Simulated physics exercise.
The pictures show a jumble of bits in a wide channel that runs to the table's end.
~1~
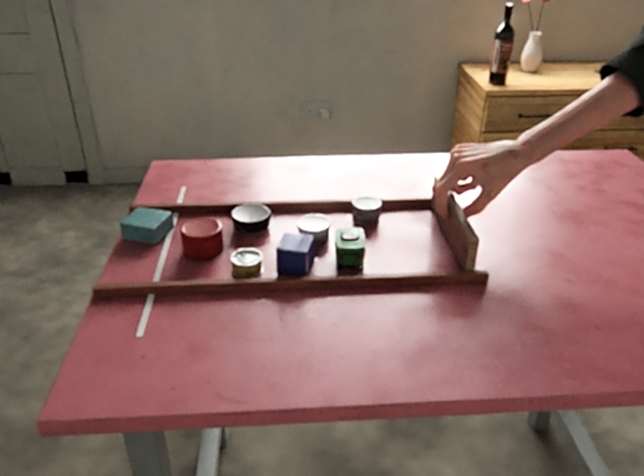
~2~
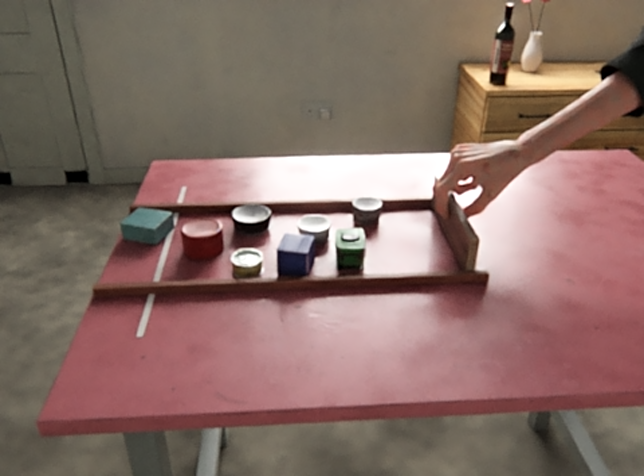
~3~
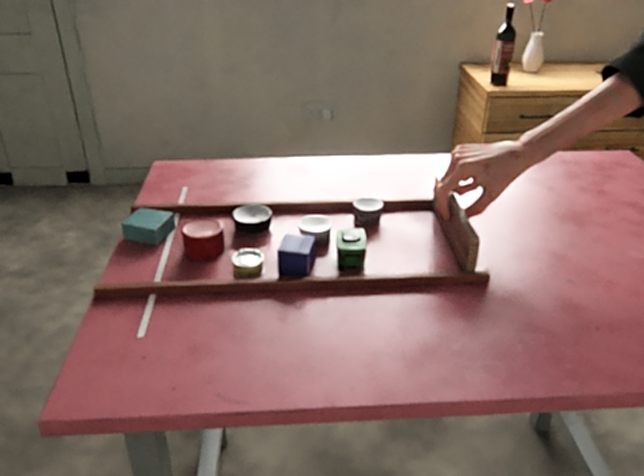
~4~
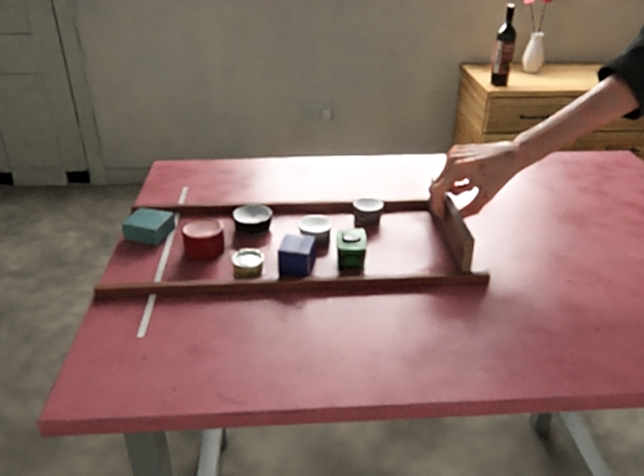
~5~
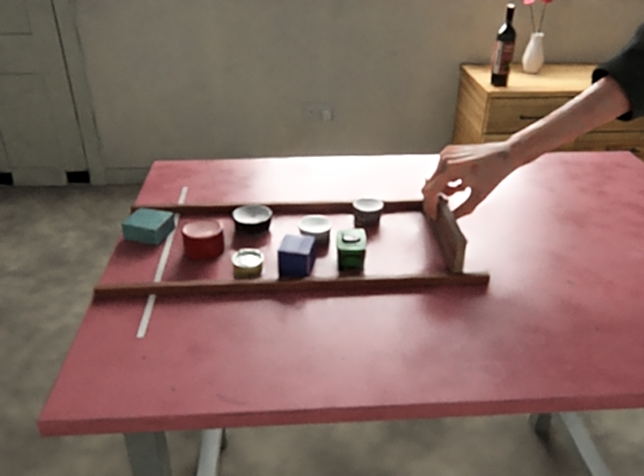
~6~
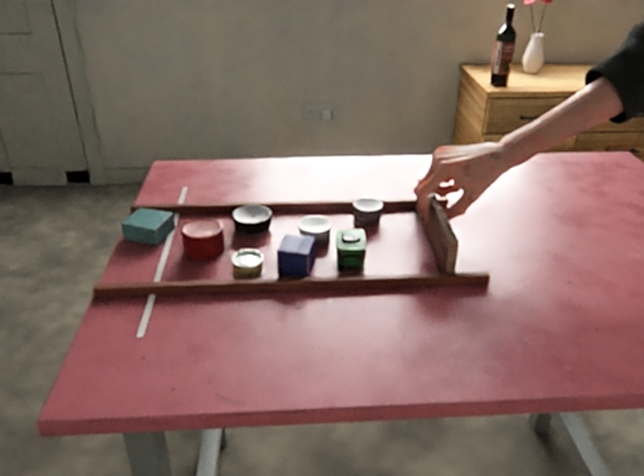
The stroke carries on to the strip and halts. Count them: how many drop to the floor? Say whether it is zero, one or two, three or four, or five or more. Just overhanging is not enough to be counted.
The number that tumble down is under three but above nil.
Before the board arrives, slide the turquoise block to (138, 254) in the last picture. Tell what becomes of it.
Placed like that, it is gone.
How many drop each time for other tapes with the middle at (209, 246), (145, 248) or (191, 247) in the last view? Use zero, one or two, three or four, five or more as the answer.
One after another: None at all, five or over, either one or two.
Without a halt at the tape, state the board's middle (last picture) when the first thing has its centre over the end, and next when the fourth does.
Pixels, in order: Around (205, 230), around (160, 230).
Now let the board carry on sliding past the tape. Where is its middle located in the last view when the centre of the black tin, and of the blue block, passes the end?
The black tin gives roughly (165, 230), the blue block roughly (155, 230).
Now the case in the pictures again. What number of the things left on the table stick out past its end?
3.
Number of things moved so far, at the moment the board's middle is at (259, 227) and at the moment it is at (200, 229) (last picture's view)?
One spot: 6. Other spot: 8.
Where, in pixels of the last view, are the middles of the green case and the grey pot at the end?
Close to (146, 256); the other close to (159, 216).
Early on, none off yet; turquoise block at rest near (149, 226); red lid at rest near (203, 239); yellow pot at rest near (248, 265).
A while later, none off yet; turquoise block at rest near (149, 226); red lid at rest near (203, 239); yellow pot travelled about its own width near (208, 266).
Further along, none off yet; turquoise block travelled a little near (130, 227); red lid travelled about its own width near (166, 243); yellow pot travelled well along near (133, 269).
Finally, the number that fall off is one or two; lost, yellow pot and turquoise block.
